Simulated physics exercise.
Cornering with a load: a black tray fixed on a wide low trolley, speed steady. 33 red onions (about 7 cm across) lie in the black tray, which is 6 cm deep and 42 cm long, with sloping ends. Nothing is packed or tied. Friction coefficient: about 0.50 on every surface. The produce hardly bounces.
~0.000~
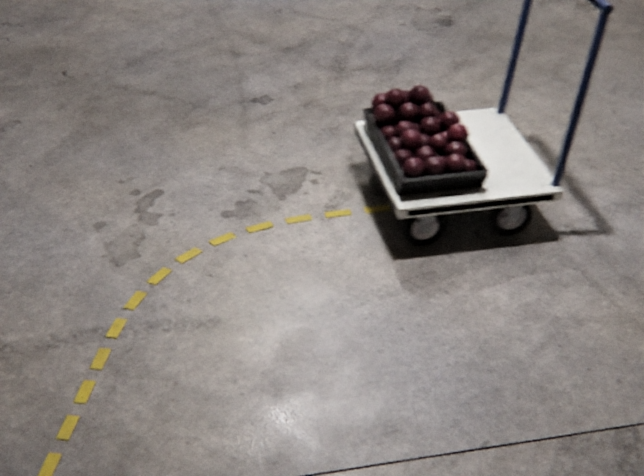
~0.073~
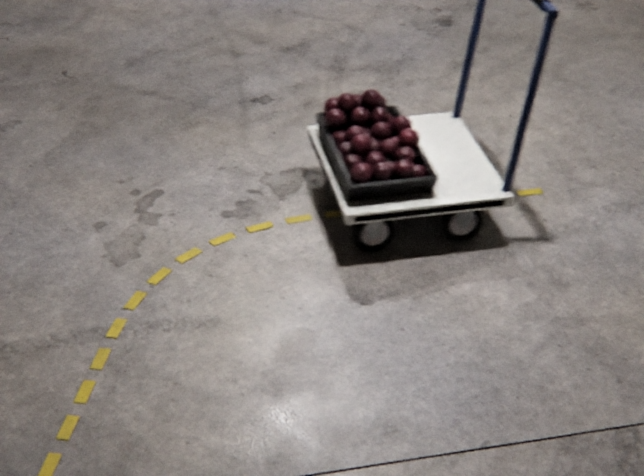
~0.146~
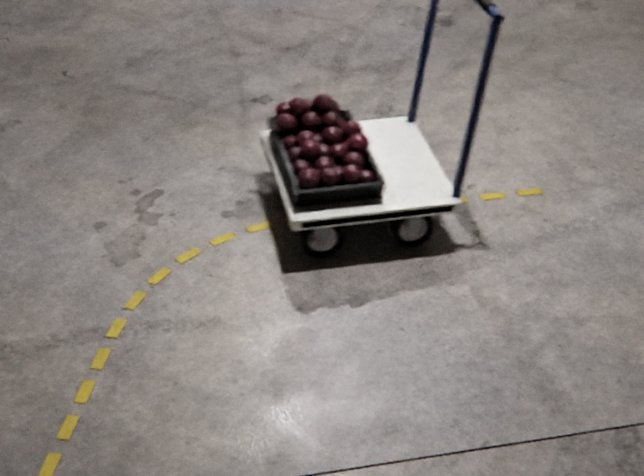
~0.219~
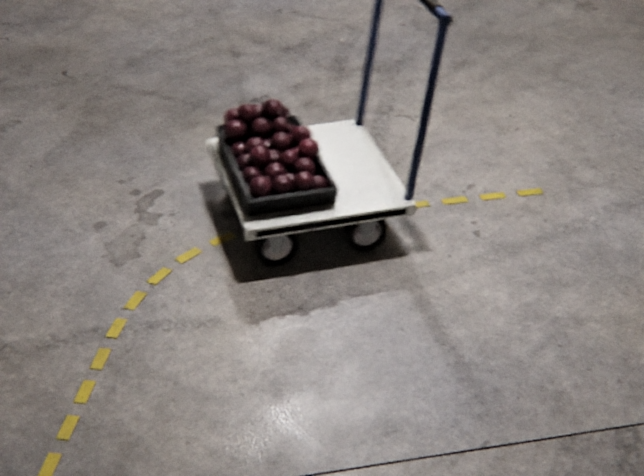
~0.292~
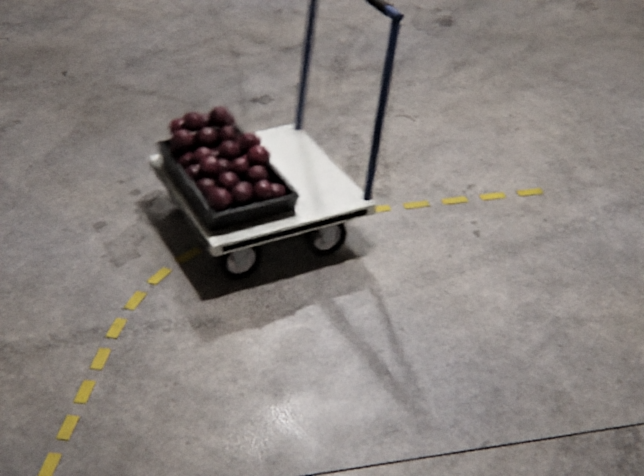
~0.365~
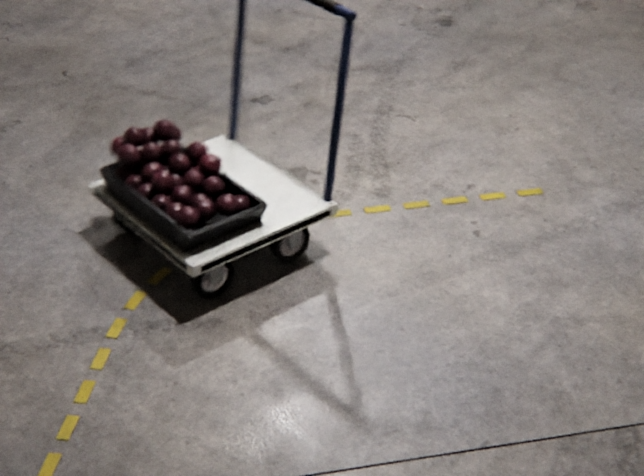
Concrete floor, a trolley carrying a black tray of dark-red produce rolling left along yellow dashes, then starting to curve nearer.
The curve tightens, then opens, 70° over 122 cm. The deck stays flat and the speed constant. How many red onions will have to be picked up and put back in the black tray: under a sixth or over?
Over a sixth of the red onions leave the black tray.
After 0.40 s, 3 of 33 out of the black tray.
After 0.51 s, 9 of 33 out of the black tray.
After 0.67 s, 10 of 33 out of the black tray.
Outcome (at 1.12 s), 10 of 33 out of the black tray. Asked share, 10 of 33, 30 per cent.
